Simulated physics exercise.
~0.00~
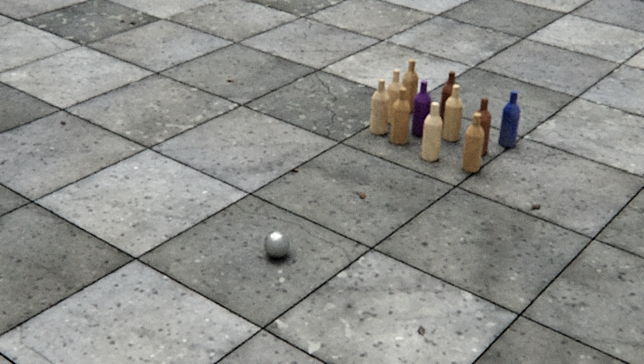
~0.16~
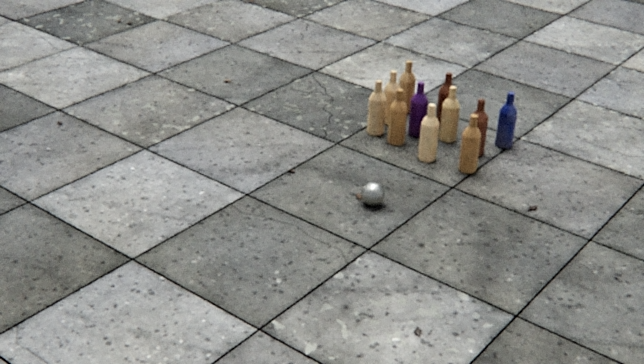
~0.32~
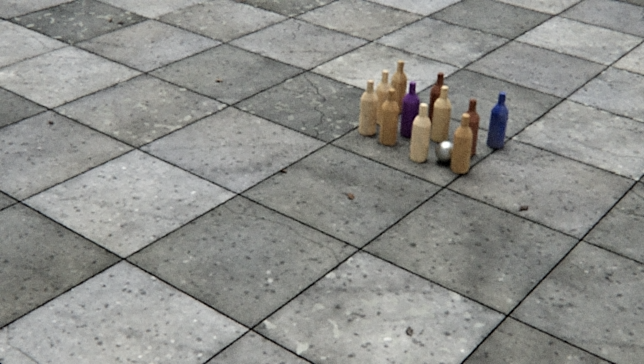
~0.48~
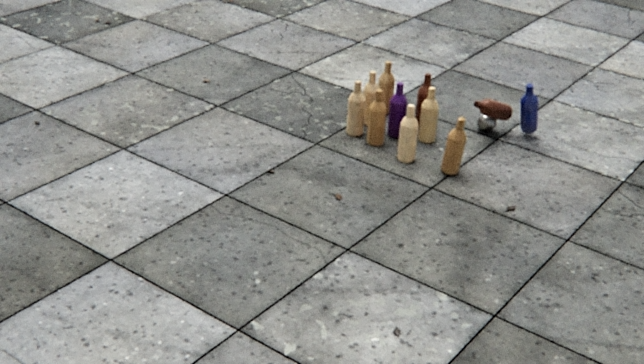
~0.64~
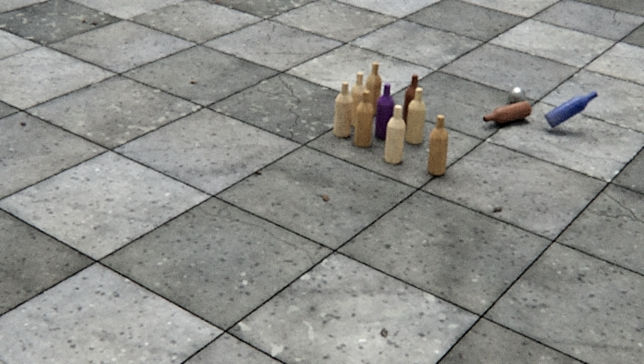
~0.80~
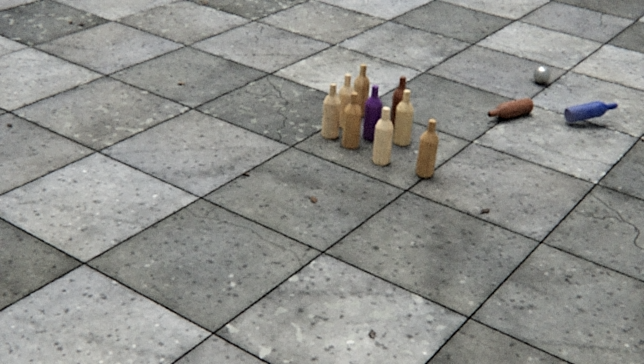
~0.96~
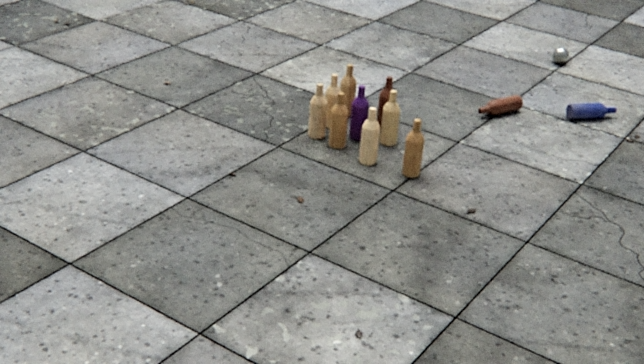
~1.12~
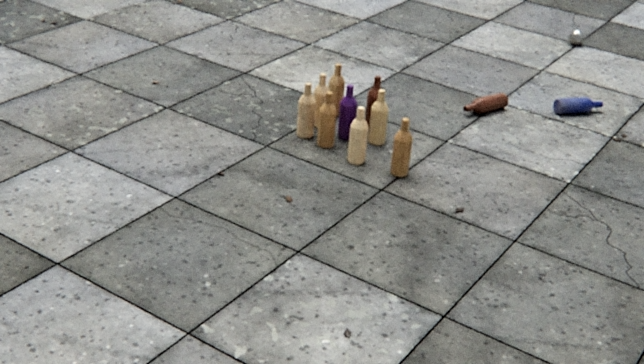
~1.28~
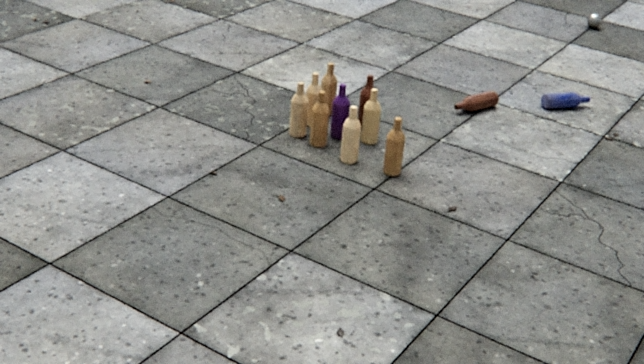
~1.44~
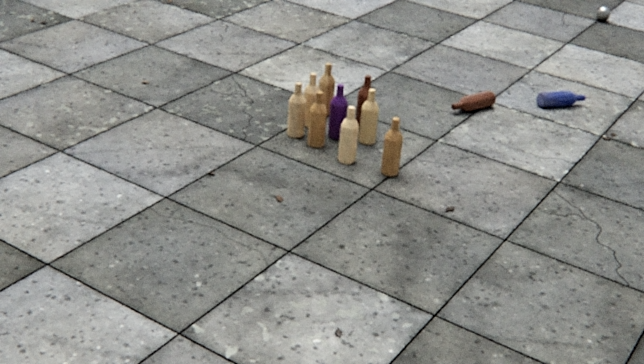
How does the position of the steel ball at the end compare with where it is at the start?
At the start the ball is on the near side of the skittles, in the lower part of the view and left of centre. By the end it is far beyond them, near the upper right corner.
